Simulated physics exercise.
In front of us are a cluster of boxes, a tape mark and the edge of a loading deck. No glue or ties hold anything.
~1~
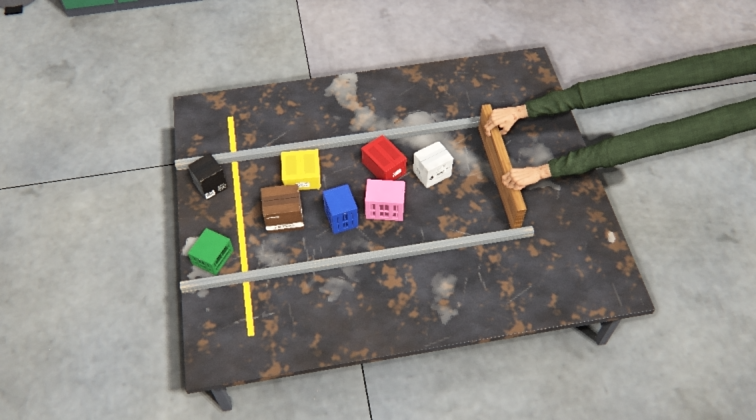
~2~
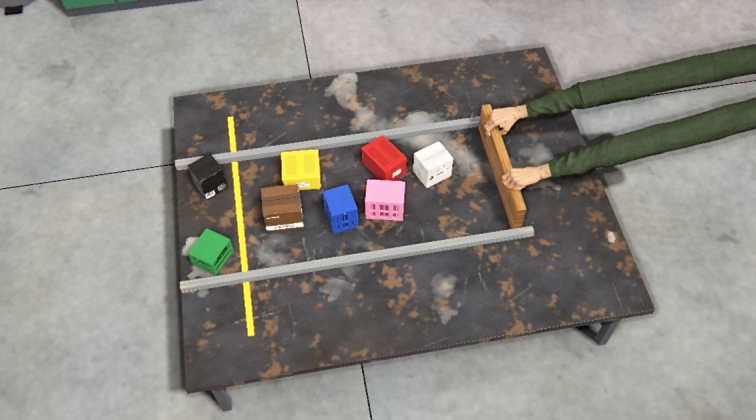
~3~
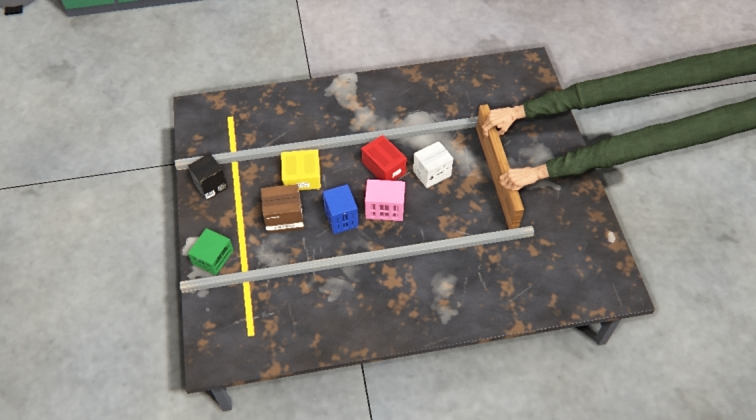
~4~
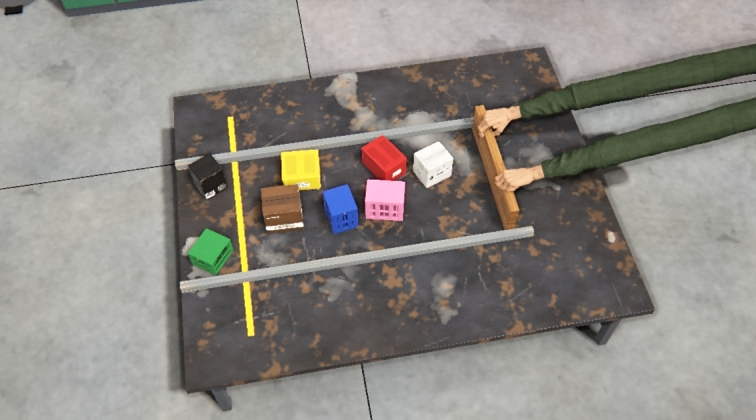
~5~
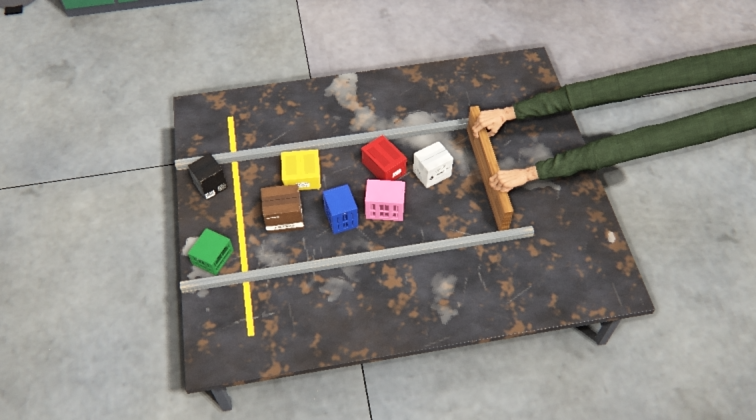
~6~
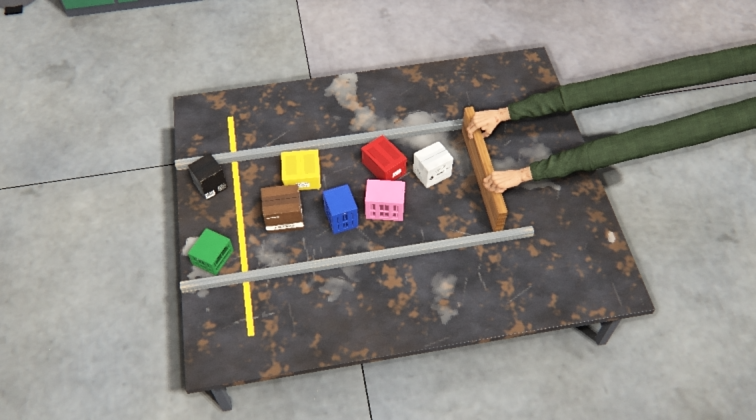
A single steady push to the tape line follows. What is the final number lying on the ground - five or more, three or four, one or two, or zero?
It ends at three or four.
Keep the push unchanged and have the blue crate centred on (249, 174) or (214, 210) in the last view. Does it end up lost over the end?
Lab note: Blue crate, try one goes down; try two goes down.
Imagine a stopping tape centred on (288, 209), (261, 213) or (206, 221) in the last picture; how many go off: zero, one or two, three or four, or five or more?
Going through the places as listed, I'd say not one, then one or two, then 5 or more.
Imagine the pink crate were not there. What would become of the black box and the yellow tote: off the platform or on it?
The black box goes down and the yellow tote goes down.
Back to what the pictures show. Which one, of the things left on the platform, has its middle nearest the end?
The one is the blue crate.
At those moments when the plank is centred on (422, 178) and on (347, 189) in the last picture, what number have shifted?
By then 2, and later 6.
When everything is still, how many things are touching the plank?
That would be 2 of them.
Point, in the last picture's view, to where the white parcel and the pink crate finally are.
Reading them off: First (221, 192); then (221, 229).
A little later, none off yet; green crate at rest near (211, 252); black box at rest near (208, 177); brown parcel at rest near (283, 209).
When it is over, the number that fall off is three or four; down, yellow tote, brown parcel and black box.
